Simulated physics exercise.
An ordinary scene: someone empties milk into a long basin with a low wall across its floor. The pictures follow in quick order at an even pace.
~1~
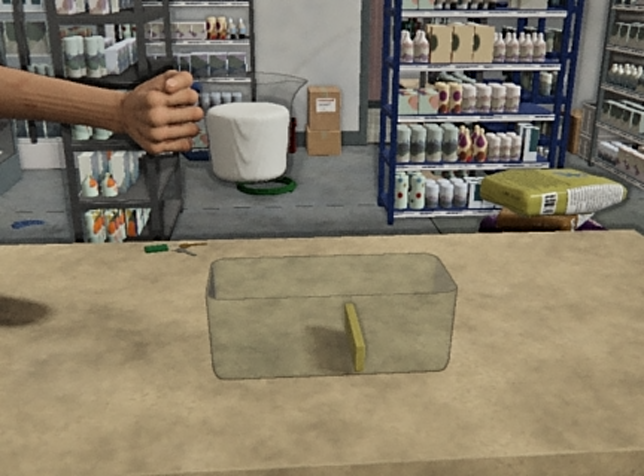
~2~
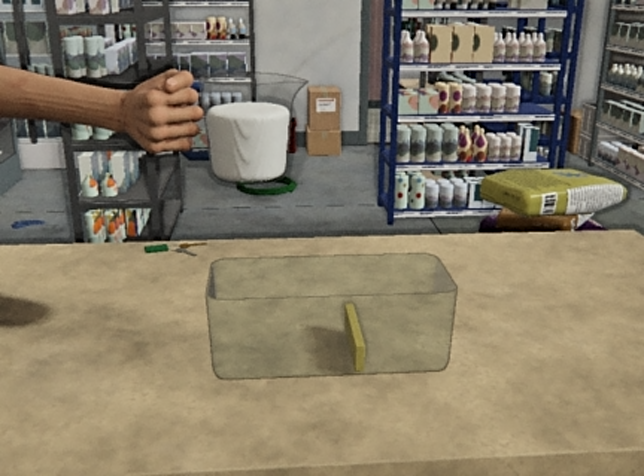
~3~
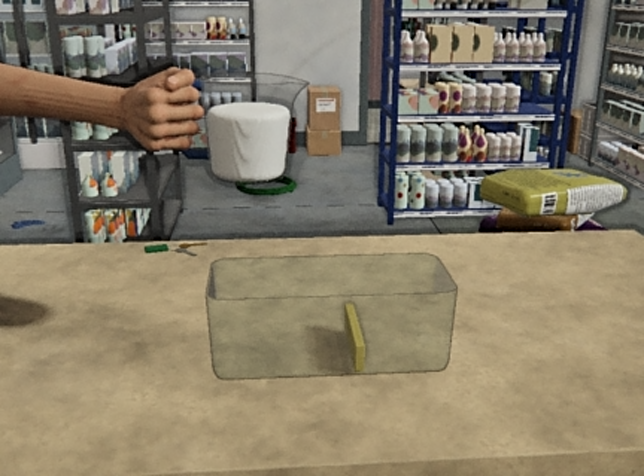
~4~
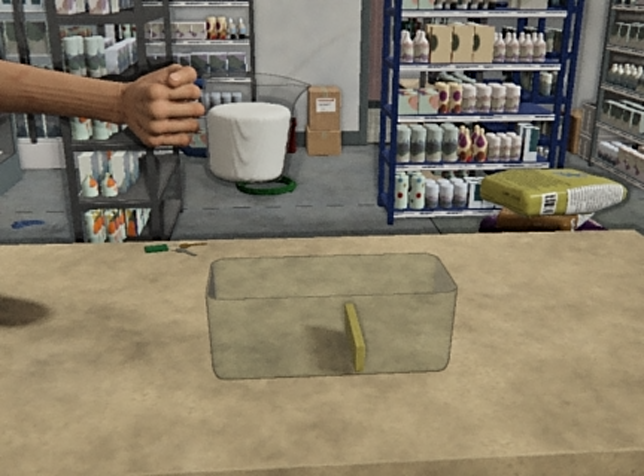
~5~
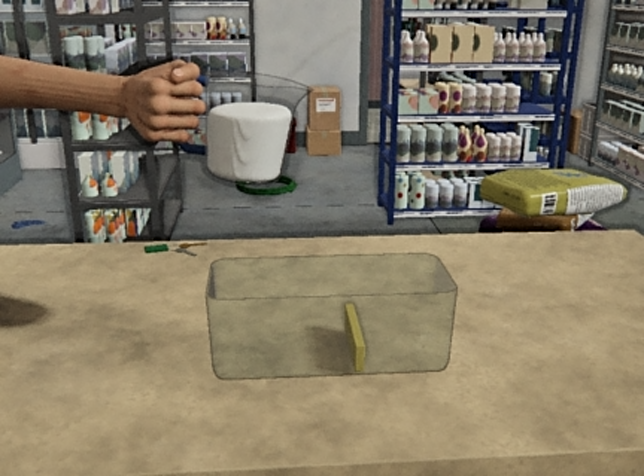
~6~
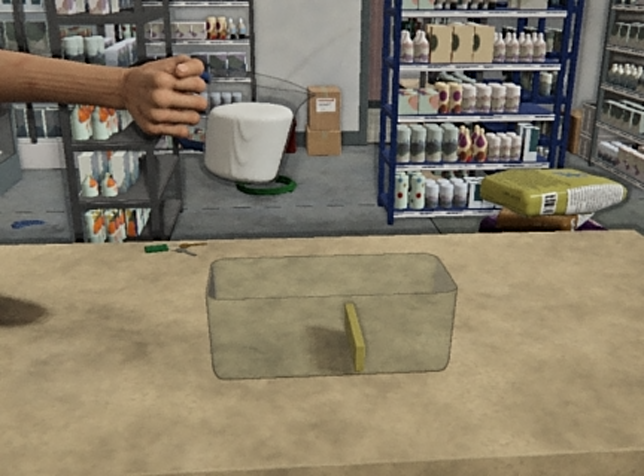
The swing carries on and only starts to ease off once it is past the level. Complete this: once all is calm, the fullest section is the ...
The fullest section is the right one.
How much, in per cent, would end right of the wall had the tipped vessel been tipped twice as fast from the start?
Around 35 per cent ends up there.
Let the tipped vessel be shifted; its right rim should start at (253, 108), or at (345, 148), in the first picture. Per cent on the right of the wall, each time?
Near 10 per cent for the first start, near 80 per cent for the second.
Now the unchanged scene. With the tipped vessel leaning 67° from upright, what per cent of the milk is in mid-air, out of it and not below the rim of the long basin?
Airborne share: Approx. 15 %.
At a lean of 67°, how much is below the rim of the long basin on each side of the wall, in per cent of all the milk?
About 0 per cent on the left and 0 on the right.
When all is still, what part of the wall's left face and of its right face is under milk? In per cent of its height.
Left 20 per cent, right 60.
A moment on, the tilt is 67° and 85 per cent is still to pour, 0 is left of the wall and 1 right of it.
Next, the tilt is 105° and 17 per cent is still to pour, 6 is left of the wall and 53 right of it.
Then the tilt is 117° and 0 per cent is still to pour, 34 is left of the wall and 63 right of it.
Later the tilt is 117° and 0 per cent is still to pour, 34 is left of the wall and 63 right of it.
At rest 34 per cent lies left of the wall, 63 right of it and 2 outside.
